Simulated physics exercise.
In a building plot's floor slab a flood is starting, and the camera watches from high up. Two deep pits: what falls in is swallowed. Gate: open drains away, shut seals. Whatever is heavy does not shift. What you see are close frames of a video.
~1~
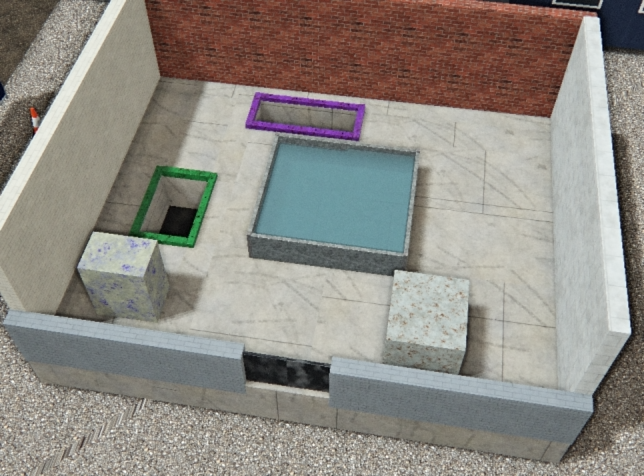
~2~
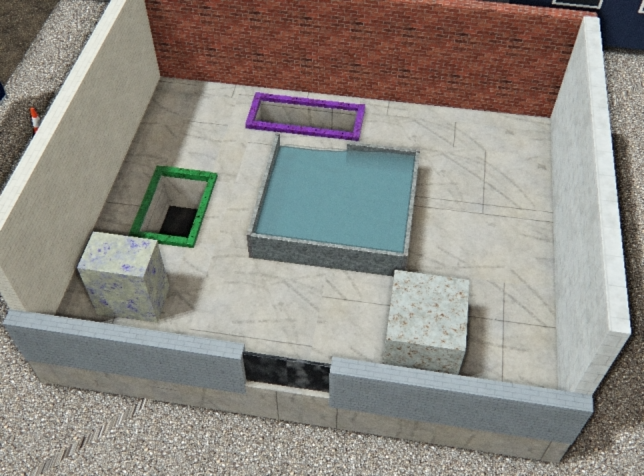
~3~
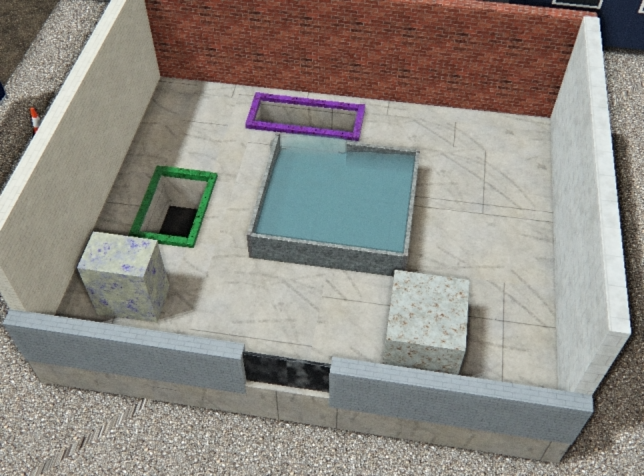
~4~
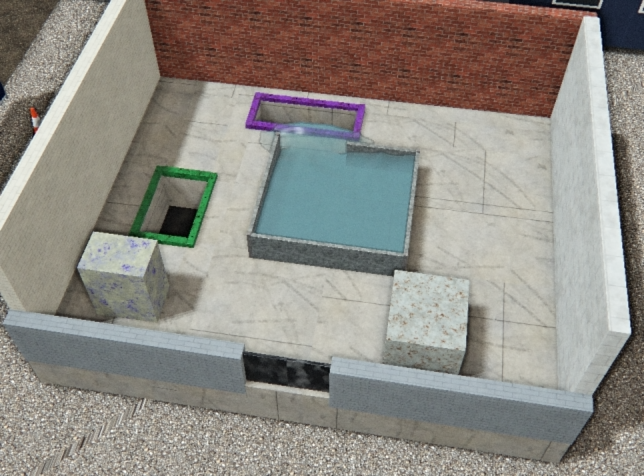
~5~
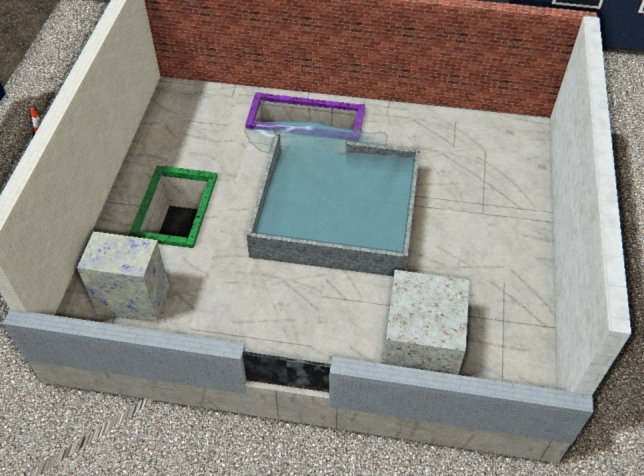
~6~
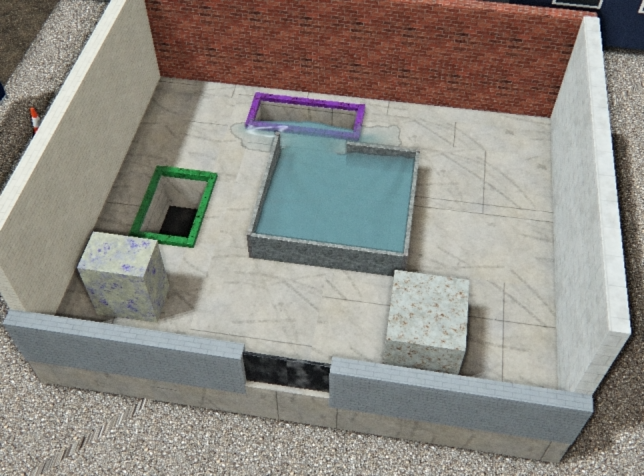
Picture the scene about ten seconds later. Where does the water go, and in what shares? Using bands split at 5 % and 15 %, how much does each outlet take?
I would say the gate draws off under 5 %, the green pit draws off under 5 %, the purple pit draws off over 15 %.
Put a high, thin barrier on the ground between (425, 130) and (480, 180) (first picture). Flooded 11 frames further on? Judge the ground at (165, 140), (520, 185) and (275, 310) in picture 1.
Going one after another, I'd say reached by the flood, then kept clear of the flood, then kept clear of the flood.
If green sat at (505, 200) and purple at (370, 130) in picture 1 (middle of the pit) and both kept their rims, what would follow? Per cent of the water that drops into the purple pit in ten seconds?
Share for purple: 15 in a hundred.
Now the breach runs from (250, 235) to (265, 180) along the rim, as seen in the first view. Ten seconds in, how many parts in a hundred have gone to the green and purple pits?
Result - green: 30 %; purple: 0 %.
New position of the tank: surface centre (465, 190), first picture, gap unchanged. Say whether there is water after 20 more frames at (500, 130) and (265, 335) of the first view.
Result, points in order: Inundated; unwetted.
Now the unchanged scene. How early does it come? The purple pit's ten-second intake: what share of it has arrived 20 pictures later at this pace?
It should be near 75 percent of the ten-second total.
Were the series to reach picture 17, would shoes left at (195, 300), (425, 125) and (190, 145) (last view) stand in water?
The readings in sequence are waterless, watered, watered.
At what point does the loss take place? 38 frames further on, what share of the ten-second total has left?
It would be around 95 %.
A moment on, water covers 10 % of the floor; the gate 0 %, the green pit 0 %, the purple pit 10 %.
Next, water covers 20 % of the floor; the gate 0 %, the green pit 0 %, the purple pit 19 %.
Then, water covers 30 % of the floor; the gate 0 %, the green pit 0 %, the purple pit 28 %.
Later, water covers 45 % of the floor; the gate 0 %, the green pit 0 %, the purple pit 34 %.
In the end, water covers 70 % of the floor; the gate 0 %, the green pit 0 %, the purple pit 36 %.
